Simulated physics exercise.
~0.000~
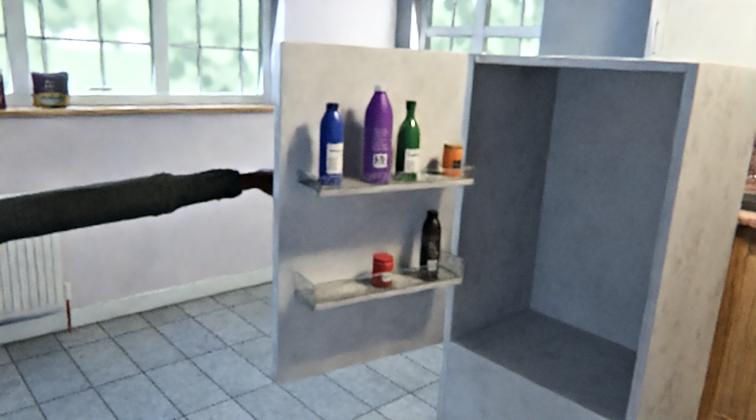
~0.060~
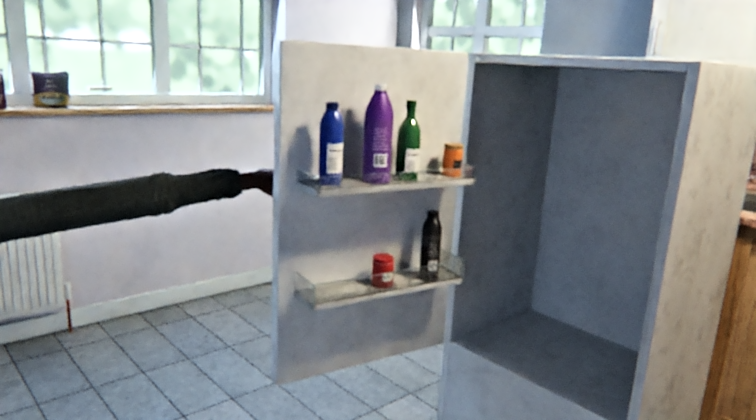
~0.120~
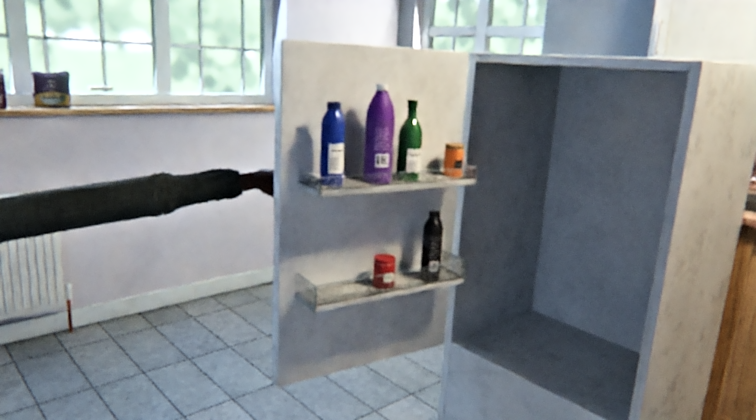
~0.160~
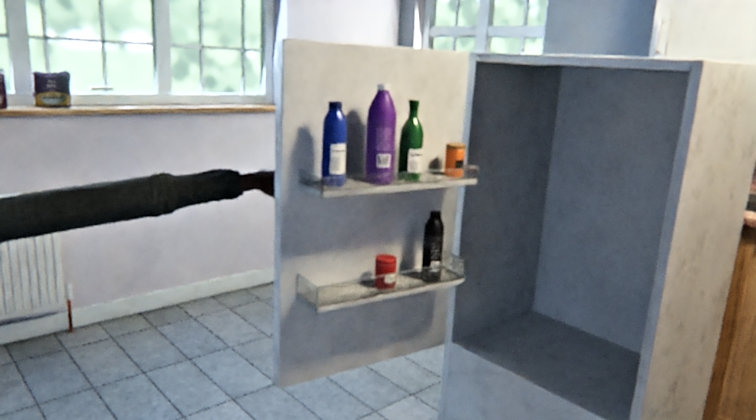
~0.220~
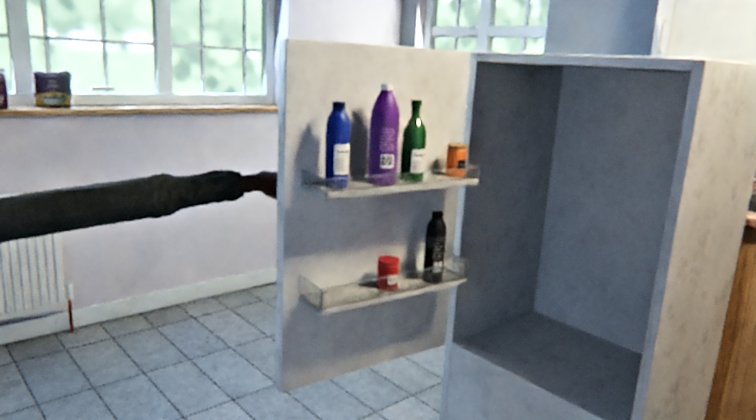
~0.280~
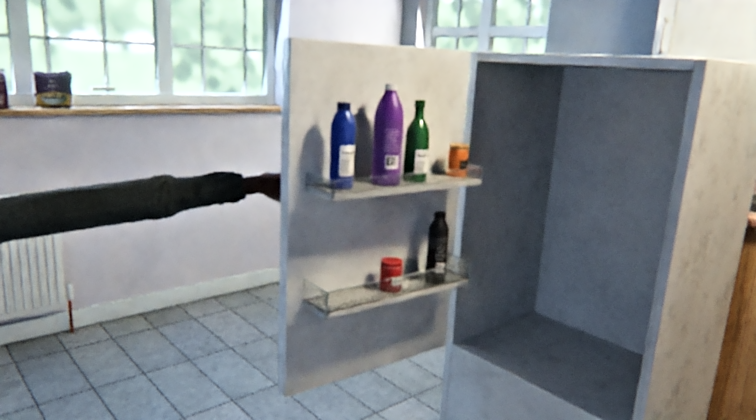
In a tiled room with bright windows, a dark arm-like shape reaches from the left to an open fridge door holding bottles and jars on two racks, and the door swings slightly toward closed, its items moving with it.
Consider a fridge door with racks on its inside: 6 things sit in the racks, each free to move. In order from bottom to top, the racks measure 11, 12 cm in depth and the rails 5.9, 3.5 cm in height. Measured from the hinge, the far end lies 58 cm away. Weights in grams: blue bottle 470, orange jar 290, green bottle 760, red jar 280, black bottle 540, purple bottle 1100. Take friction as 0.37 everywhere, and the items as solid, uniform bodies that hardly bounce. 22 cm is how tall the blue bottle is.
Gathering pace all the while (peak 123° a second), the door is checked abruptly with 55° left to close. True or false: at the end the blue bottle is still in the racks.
False.
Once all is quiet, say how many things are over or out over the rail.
My answer is 2.
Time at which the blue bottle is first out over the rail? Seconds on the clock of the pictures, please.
Around 0.9 s on the clock.
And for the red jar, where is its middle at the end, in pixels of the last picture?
In the last picture it sits around (468, 289).
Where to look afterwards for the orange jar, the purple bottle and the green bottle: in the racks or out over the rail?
Afterwards, the orange jar stays on its support, the purple bottle leaves its support, and the green bottle stays on its support.
After 0.78 s, open by 55°; blue bottle 7° off upright near (485, 161); purple bottle 6° off upright; green bottle moved 2 cm.
After 1.08 s, open by 55°; blue bottle and purple bottle now out over the rail; green bottle 5° off upright; red jar moved 2 cm.
After 1.28 s, open by 55°; green bottle 4° off upright; red jar moved 2 cm.
After 1.48 s, open by 55°; green bottle moved 2 cm; red jar moved 2 cm.
In the end (2.1 s), out over the rail, blue bottle and purple bottle; the other 4 under 5 cm from the start.
